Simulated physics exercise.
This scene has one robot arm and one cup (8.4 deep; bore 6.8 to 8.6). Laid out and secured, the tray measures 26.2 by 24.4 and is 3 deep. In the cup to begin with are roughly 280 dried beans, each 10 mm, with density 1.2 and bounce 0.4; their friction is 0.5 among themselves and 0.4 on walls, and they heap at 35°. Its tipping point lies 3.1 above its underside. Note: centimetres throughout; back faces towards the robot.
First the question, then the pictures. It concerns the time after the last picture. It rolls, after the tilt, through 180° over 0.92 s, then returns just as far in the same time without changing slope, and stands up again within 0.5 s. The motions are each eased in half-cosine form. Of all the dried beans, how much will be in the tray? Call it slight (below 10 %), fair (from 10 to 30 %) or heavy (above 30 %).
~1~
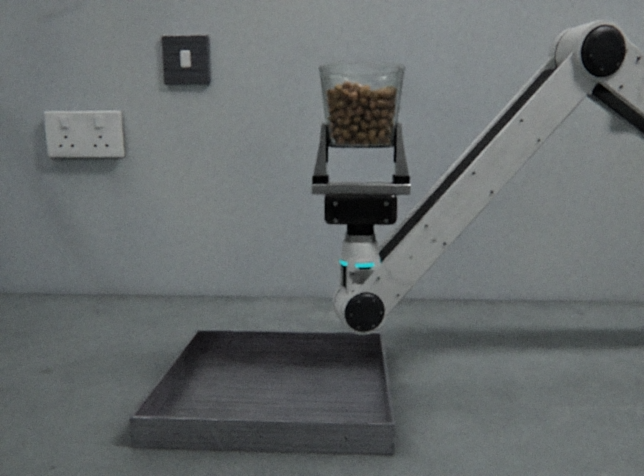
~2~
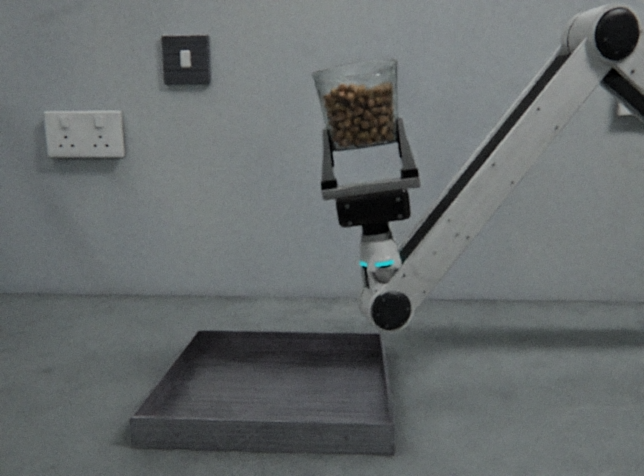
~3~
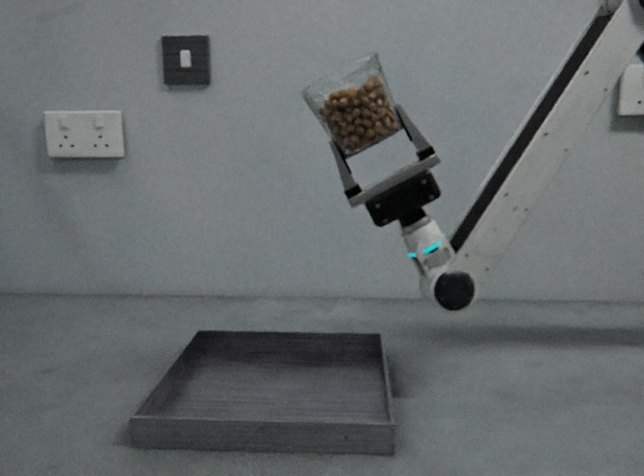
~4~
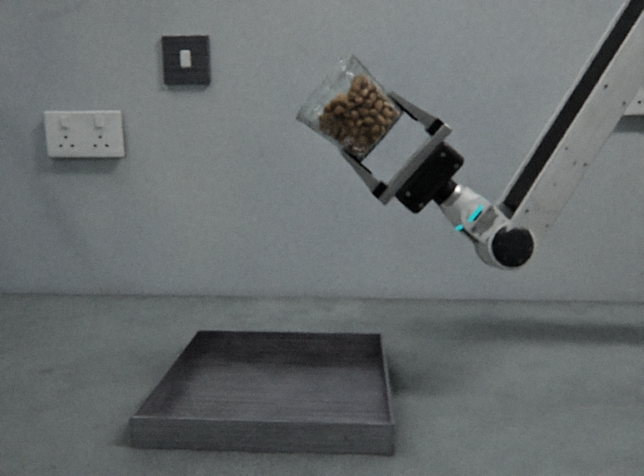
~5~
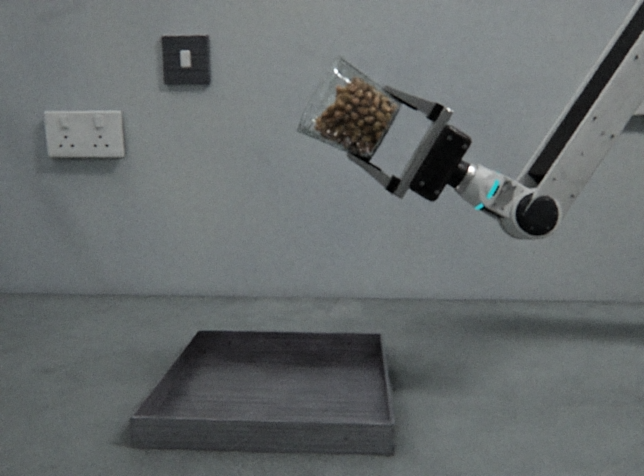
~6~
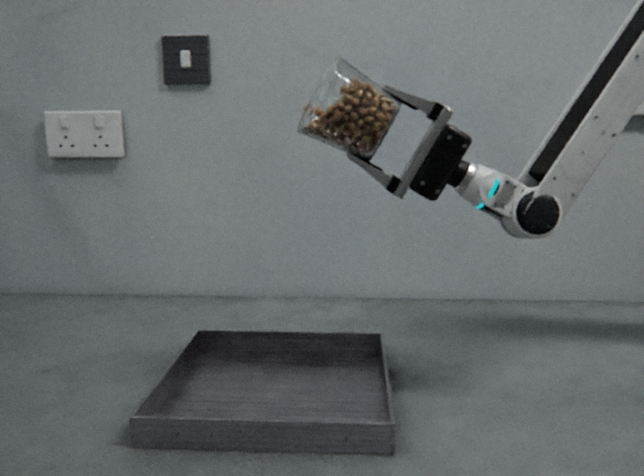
I would call it slight, below 10 %.
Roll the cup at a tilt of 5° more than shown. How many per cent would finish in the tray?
Estimate: Near 10 %.
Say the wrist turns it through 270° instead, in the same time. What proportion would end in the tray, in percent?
In that case it would be around 5 percent.
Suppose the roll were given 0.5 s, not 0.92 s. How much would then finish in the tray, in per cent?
That would give near 0 in a hundred.
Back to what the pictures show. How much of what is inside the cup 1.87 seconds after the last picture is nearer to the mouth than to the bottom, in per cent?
About 40 percent is in the half nearer the mouth.
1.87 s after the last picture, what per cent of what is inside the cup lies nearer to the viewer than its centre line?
Around 40 %.
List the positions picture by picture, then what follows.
In the first frame, cup middle at (361, 109), upright; upper third of the load around (362, 96), from x 330 to 395, top at y 85; 284 in the cup.
In the second frame, cup middle at (360, 109), tipped 8°; upper third of the load around (362, 97), from x 325 to 390, top at y 85.
In the third frame, cup middle at (357, 110), tipped 28°; upper third of the load around (362, 97), from x 320 to 395, top at y 80.
In the fourth frame, cup middle at (354, 112), tipped 49°; upper third of the load around (360, 100), from x 320 to 395, top at y 80.
In the fifth frame, cup middle at (353, 114), tipped 61°; upper third of the load around (358, 101), from x 320 to 395, top at y 80.
In the sixth frame, cup middle at (353, 114), tipped 61°; upper third of the load around (359, 103), from x 305 to 395, top at y 85; 284 in the cup.
Then, 0.94 s later, tipped 61°, highest piece 37 above the table; 279 in the cup, 3 in the tray, 2 in flight or on a rim.
Then, 1.87 s later, tipped 60°, highest piece 36 above the table; 274 in the cup, 6 in the tray, 4 in flight or on a rim.
Then, 2.54 s later, upright, highest piece 38 above the table; 272 in the cup, 11 in the tray, 1 on the table or floor.
Then, 3.24 s later, upright, highest piece 38 above the table; 272 in the cup, 11 in the tray, 1 on the table or floor.
At rest, 272 in the cup, 11 in the tray, 1 on the table or floor. That is 4 % in the tray.
